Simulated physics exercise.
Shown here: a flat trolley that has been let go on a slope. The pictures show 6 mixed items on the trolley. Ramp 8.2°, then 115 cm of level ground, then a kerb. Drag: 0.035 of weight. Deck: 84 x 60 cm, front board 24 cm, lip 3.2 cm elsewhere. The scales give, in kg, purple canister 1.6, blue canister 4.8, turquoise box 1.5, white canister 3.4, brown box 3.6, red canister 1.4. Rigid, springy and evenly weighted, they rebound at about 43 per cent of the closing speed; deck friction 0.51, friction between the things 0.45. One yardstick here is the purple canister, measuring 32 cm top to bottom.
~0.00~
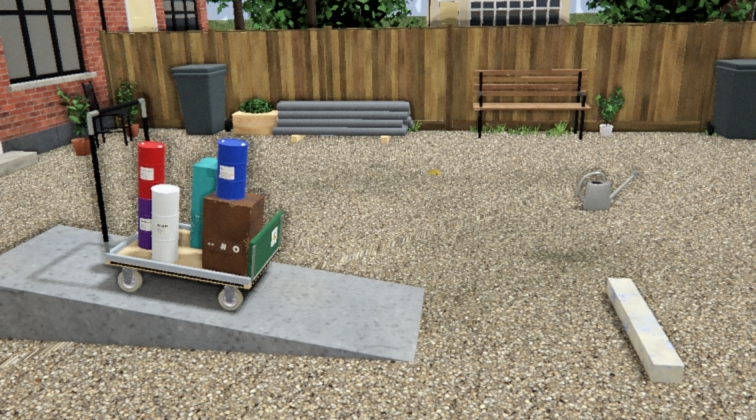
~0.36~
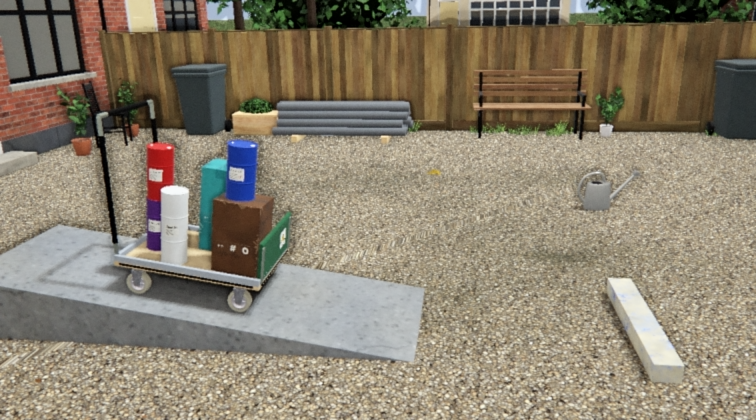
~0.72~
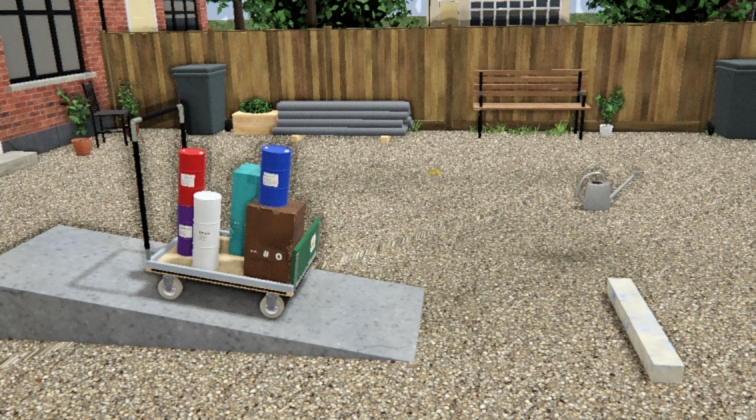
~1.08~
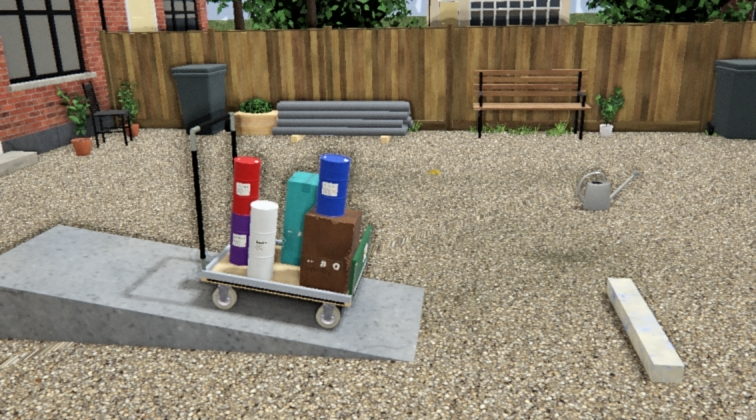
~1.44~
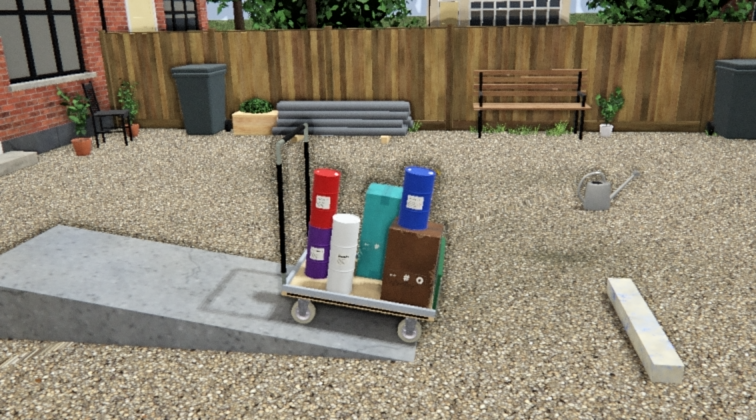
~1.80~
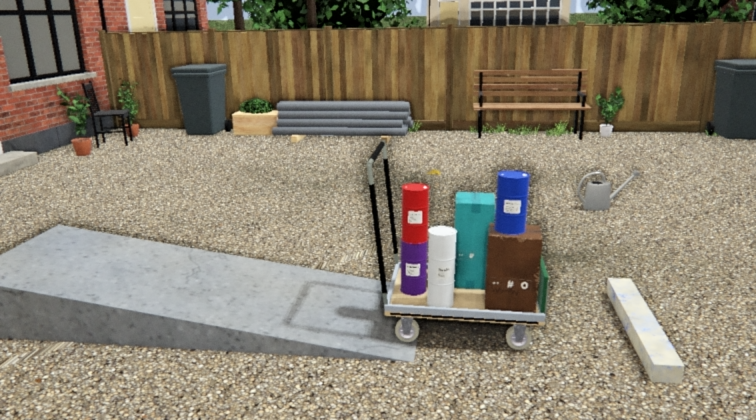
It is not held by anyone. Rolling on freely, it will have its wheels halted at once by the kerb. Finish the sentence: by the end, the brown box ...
... is upright as before.
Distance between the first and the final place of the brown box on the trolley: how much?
Displacement: Approx. 2 cm.
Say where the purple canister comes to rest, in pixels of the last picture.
(540, 269).
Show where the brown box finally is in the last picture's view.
It finishes at roughly (617, 272).
After 2.30 s, trolley at the kerb; brown box slid 2 cm near (623, 272); red canister tipped 17° from how it sat; white canister tipped 14° from how it sat.
After 2.60 s, trolley at the kerb; blue canister now off the trolley; brown box slid 2 cm near (617, 271); red canister tipped 33° from how it sat.
After 3.10 s, trolley at the kerb; brown box slid 2 cm near (617, 272); red canister tipped 48° from how it sat; purple canister tipped 55° from how it sat.
After 3.70 s, trolley at the kerb; red canister now off the trolley; brown box slid 2 cm near (617, 272); purple canister on its side.
By the end (4.7 s), off the trolley and tipped over, blue canister and red canister; tipped over on the trolley, purple canister and turquoise box; not toppled but over 10 cm from the start, white canister; brown box in place, give or take 10 cm. Seen from the same camera at the end, brown box near (617, 272).
